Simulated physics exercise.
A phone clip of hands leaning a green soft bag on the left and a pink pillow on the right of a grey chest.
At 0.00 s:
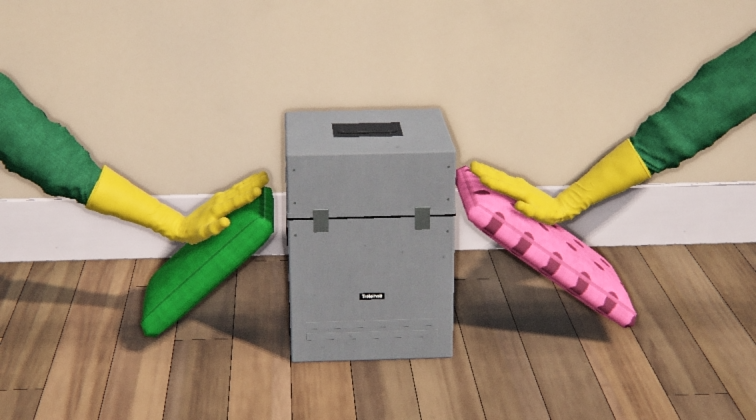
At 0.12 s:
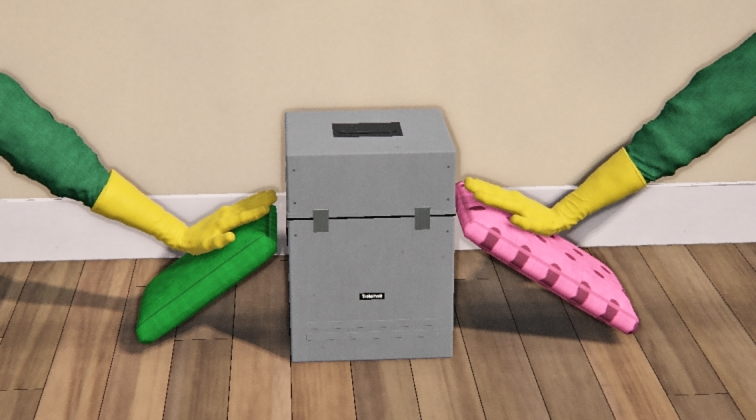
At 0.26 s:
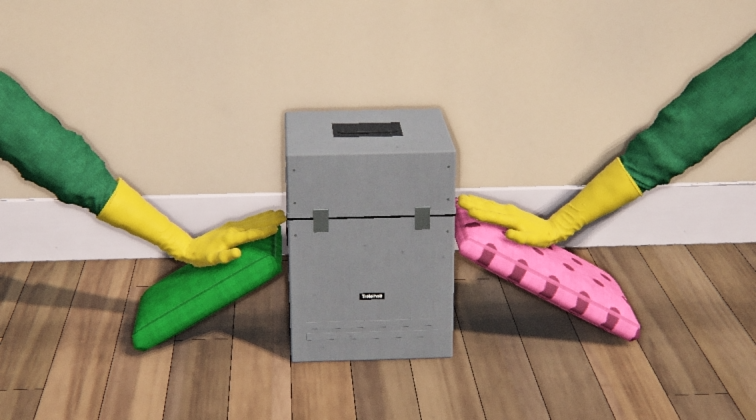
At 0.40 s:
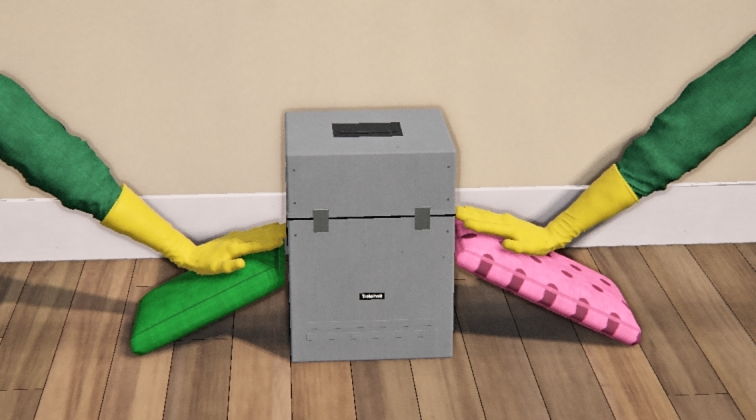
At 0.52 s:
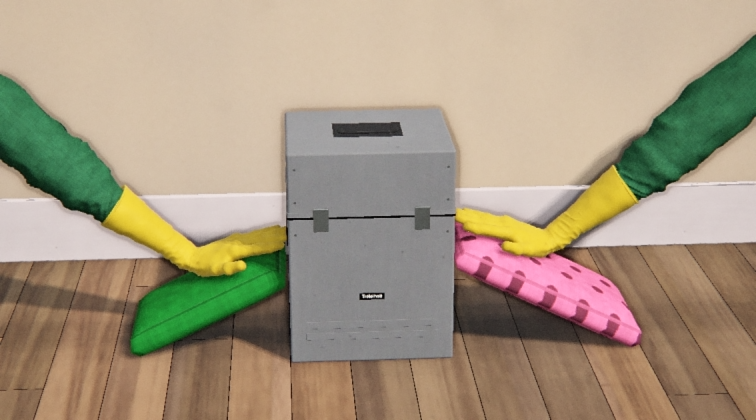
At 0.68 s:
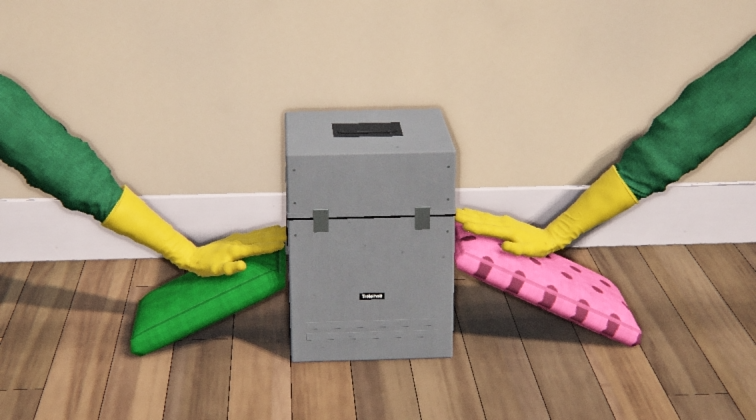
Against a beige wall, yellow-gloved hands lowering a green soft bag and a pink pillow beside a grey chest, then staying still.
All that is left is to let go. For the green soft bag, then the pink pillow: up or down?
As it turns out, the green soft bag slips and lies down, the pink pillow slumps to the floor.
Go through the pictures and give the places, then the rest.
Soft bag foot (149, 331), head (267, 226); pillow foot (630, 322), head (474, 213), in the first picture.
Soft bag foot (143, 338); pillow foot (632, 328), in the second picture.
Soft bag foot (139, 345); pillow foot (635, 335), in the third picture.
Soft bag foot (136, 349); pillow foot (635, 339), in the fourth picture.
Soft bag foot (136, 350); pillow foot (636, 340), in the fifth picture.
Soft bag foot (136, 350), head (281, 280), at a low slant; pillow foot (636, 340), head (461, 262), at a low slant, in the sixth picture.
After 0.94 s, soft bag flat on the floor near (205, 317); pillow flat on the floor near (552, 310).
After 1.14 s, soft bag flat on the floor near (204, 319); pillow flat on the floor near (546, 310).
In the end, soft bag flat on the floor near (204, 319); pillow flat on the floor near (547, 310). The green soft bag slumps to the floor and the pink pillow slides down flat.
